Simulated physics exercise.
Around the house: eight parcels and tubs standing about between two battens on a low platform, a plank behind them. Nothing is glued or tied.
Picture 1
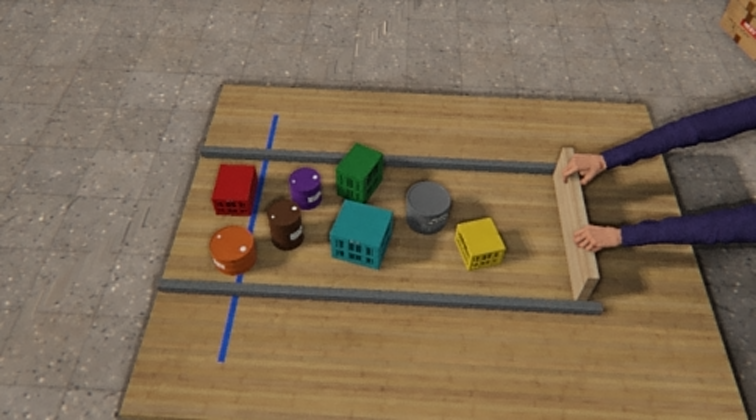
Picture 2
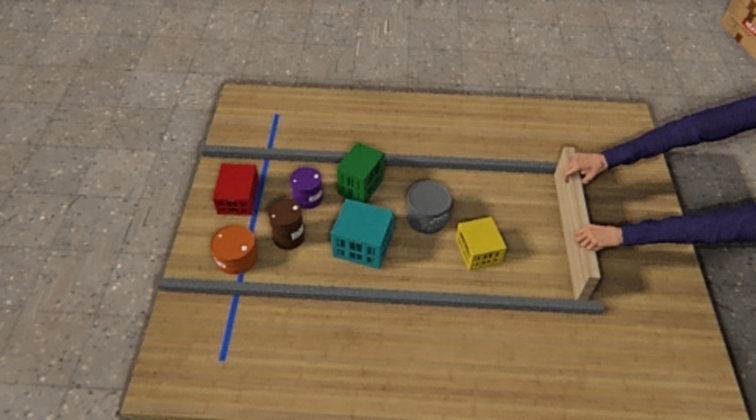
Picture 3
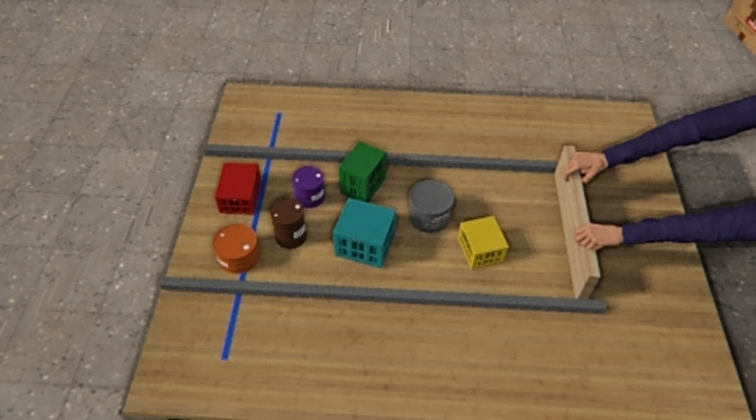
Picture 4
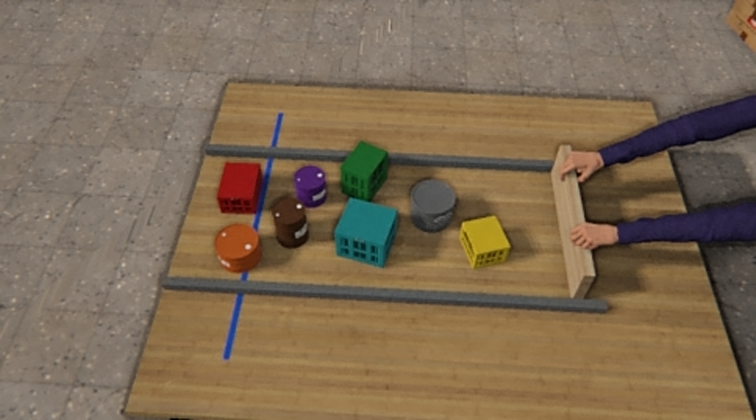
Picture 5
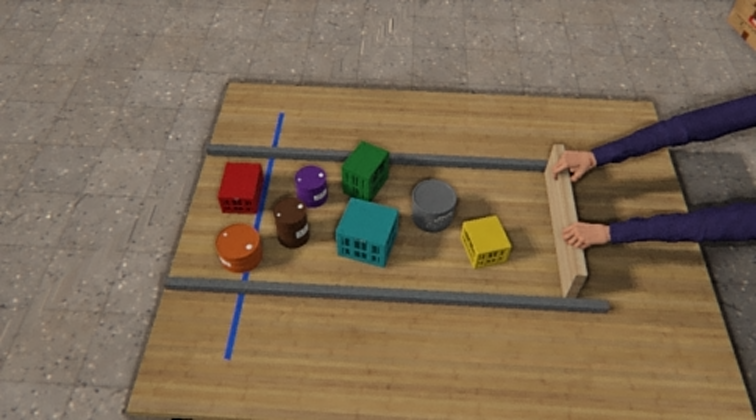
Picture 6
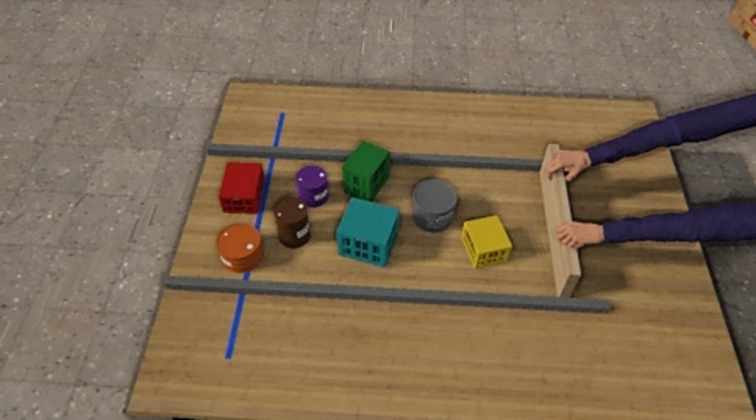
Wooden plank moving slightly left under two hands, between battens on a wooden platform, with coloured crates and tubs standing apart ahead.
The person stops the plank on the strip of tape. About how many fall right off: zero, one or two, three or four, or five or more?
The number that fall off is three or four.
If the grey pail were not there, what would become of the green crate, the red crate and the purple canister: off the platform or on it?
The green crate is kept, the red crate tumbles off, the purple canister remains up.
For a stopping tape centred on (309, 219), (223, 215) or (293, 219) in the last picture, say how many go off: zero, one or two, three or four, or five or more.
In that order: None; five or more; none.
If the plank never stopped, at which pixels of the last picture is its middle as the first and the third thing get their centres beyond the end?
First at (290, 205), next at (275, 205).
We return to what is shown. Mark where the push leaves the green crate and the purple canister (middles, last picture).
First (249, 155), then (215, 178).
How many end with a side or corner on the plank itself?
The number is 3.
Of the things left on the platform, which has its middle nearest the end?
The turquoise crate.
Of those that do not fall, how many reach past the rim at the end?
The number is 1.
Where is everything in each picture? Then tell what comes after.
The first frame shows red crate (236, 190); orange canister (233, 250); brown canister (286, 225); plank (574, 222); tape (253, 219).
The second frame shows orange canister (235, 250); yellow crate (480, 244).
The third frame shows brown canister (289, 224); turquoise crate (365, 233).
The fourth frame shows red crate (241, 188); plank (571, 219).
The fifth frame shows orange canister (240, 248); purple canister (312, 187).
The sixth frame shows red crate (243, 188); orange canister (240, 248); brown canister (293, 223); plank (558, 218); tape (259, 217).
Soon after, none off yet; red crate at rest near (243, 188); orange canister at rest near (240, 248); brown canister at rest near (293, 223).
Then, none off yet; red crate at rest near (243, 188); orange canister at rest near (240, 248); brown canister moved a little near (285, 223).
Further on, none off yet; red crate moved a little near (232, 188); orange canister moved about its own width near (201, 247); brown canister moved well along near (213, 213).
By the end, the number that fall off is three or four; fallen, brown canister, orange canister and red crate.
